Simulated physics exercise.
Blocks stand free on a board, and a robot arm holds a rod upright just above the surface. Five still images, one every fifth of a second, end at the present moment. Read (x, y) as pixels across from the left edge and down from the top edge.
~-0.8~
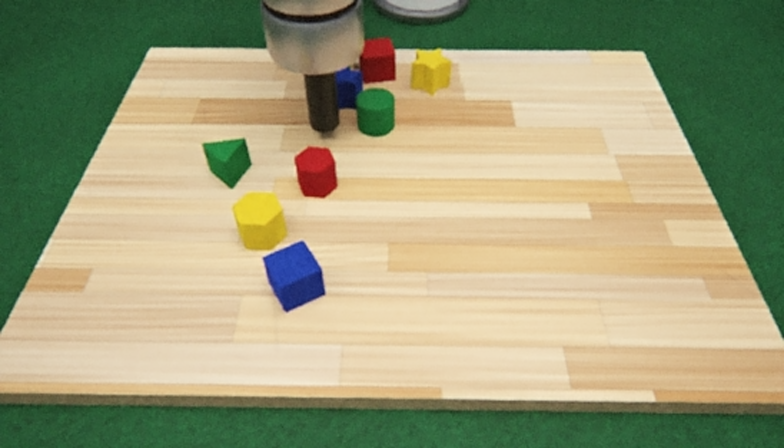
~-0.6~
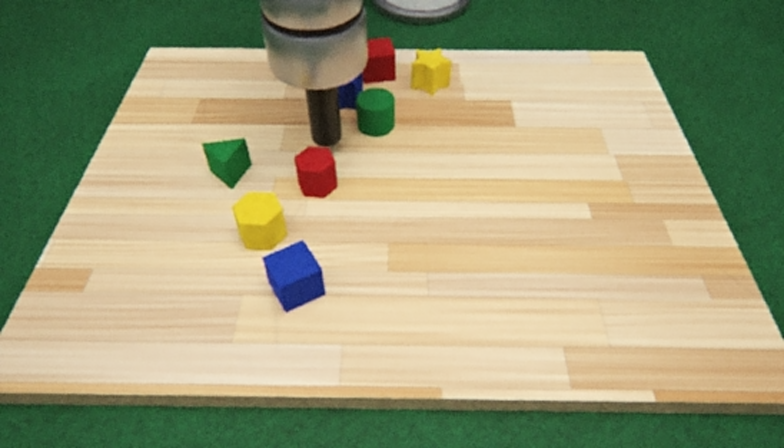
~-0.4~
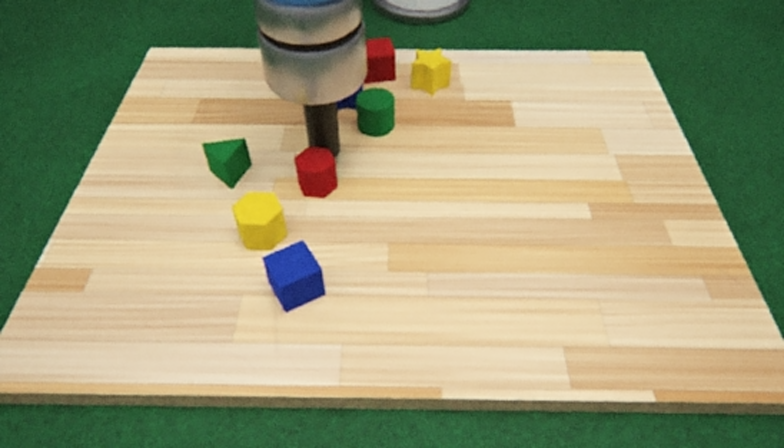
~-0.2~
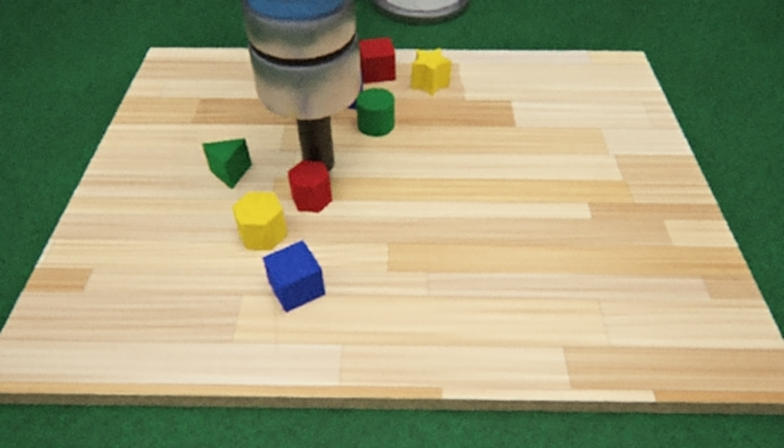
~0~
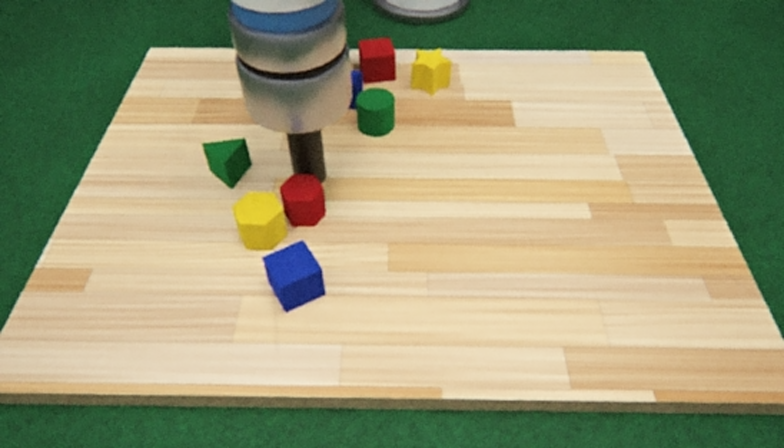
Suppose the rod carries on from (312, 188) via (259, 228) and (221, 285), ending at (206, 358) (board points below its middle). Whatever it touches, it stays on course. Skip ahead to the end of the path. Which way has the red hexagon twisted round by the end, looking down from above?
Seen from overhead, it turns anticlockwise.
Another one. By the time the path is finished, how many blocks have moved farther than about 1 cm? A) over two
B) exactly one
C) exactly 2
Correct choice: C.
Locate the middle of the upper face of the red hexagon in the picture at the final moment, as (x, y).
It should be at about (295, 206).
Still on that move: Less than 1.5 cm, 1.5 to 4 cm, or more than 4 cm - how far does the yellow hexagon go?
Beyond 4 cm.
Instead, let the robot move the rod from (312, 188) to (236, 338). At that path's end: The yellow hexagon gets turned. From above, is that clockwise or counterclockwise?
Twists clockwise.
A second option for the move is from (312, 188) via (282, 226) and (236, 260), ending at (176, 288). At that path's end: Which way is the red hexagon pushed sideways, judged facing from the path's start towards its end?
With start-to-end as forward, it shifts left.
On the path given first. One third of the way, rod at (255, 219); yellow hexagon at (231, 232); red hexagon at (295, 206), turned 45° anticlockwise.
Two thirds of the way, rod at (217, 276); yellow hexagon at (180, 292), turned 25° clockwise; red hexagon at (295, 206), turned 45° anticlockwise.
At the end, rod at (202, 349); yellow hexagon at (145, 335), turned 75° clockwise; blue four-sided block not moved; red hexagon at (295, 206), turned 45° anticlockwise.
